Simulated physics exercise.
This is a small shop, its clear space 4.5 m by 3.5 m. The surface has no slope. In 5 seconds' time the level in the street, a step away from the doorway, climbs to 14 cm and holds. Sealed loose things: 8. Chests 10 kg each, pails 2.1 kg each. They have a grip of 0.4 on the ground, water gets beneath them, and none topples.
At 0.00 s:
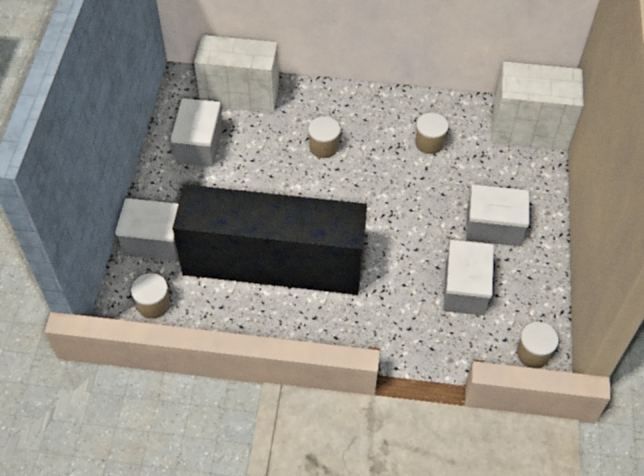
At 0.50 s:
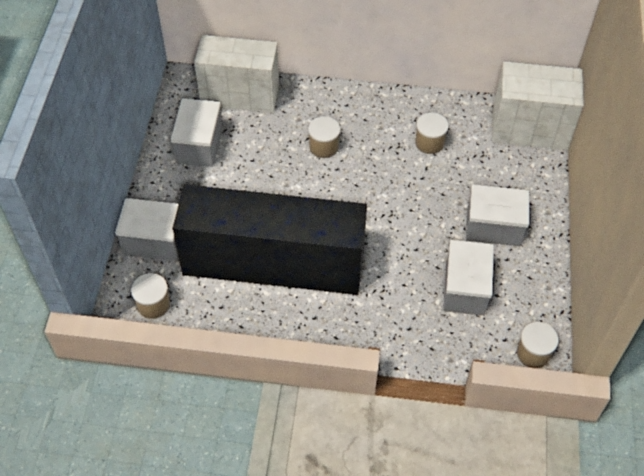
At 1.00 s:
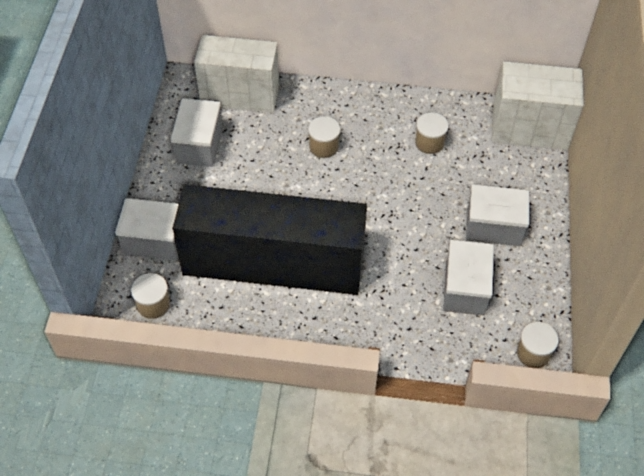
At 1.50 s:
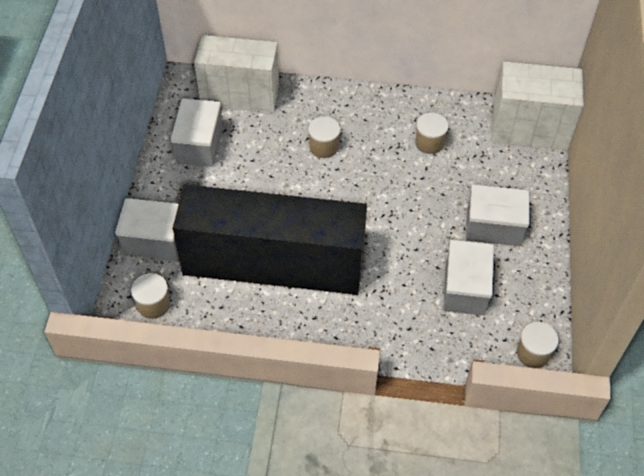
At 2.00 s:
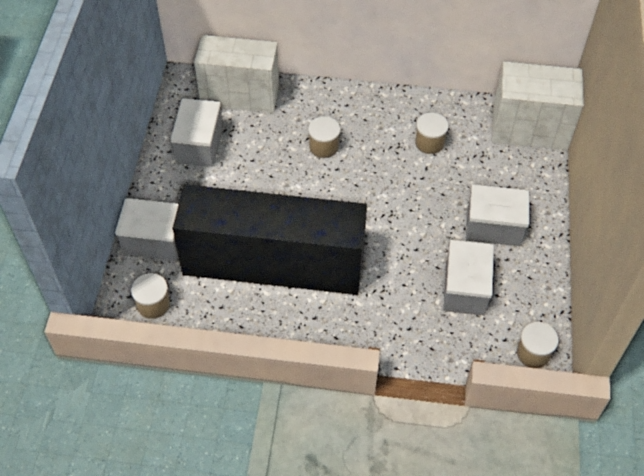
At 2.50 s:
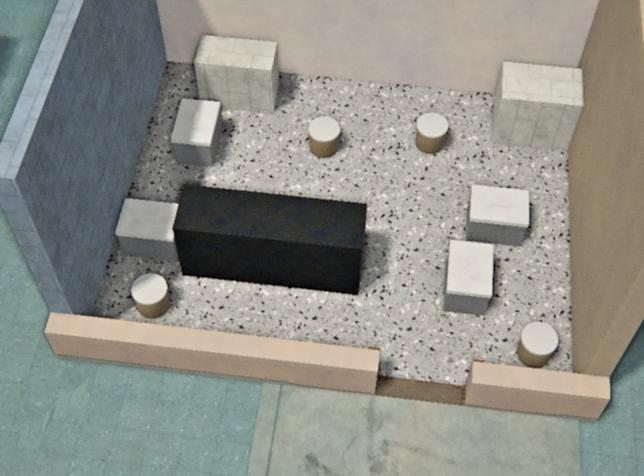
The video shows a small walled room with a speckled floor, a long black block, pale blocks and round stools, all staying still, while the ground outside turns blue-green and the pale paving before the doorway gradually darkens toward the opening.
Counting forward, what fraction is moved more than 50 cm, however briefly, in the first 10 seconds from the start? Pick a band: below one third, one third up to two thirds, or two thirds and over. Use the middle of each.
The share is below one third.
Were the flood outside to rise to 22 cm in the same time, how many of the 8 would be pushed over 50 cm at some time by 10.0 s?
Then the count would be 5.
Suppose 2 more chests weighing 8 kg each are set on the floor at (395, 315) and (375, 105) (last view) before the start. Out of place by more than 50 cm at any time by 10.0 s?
In turn: Over, under.
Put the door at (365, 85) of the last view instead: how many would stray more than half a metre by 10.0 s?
Result: 2 of them.
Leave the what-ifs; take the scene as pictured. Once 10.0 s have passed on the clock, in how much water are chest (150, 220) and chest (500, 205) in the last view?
I'd put it at 1 cm and 3 cm respectively.
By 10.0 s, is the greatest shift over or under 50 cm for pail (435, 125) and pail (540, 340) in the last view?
Well, the first goes farther, the second shorter.
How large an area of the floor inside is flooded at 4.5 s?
About 2.5 m2.
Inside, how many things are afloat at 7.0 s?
The number is 0.
After 3.5 s 0 of 8 are over 50 cm from their spots; 0 afloat.
After 4.5 s 0 of 8 are over 50 cm from their spots; 0 afloat.
After 7.0 s 0 of 8 are over 50 cm from their spots; 0 afloat.
After 10.0 s 1 of 8 are over 50 cm from their spots, and 1 have been at some point; 2 afloat.
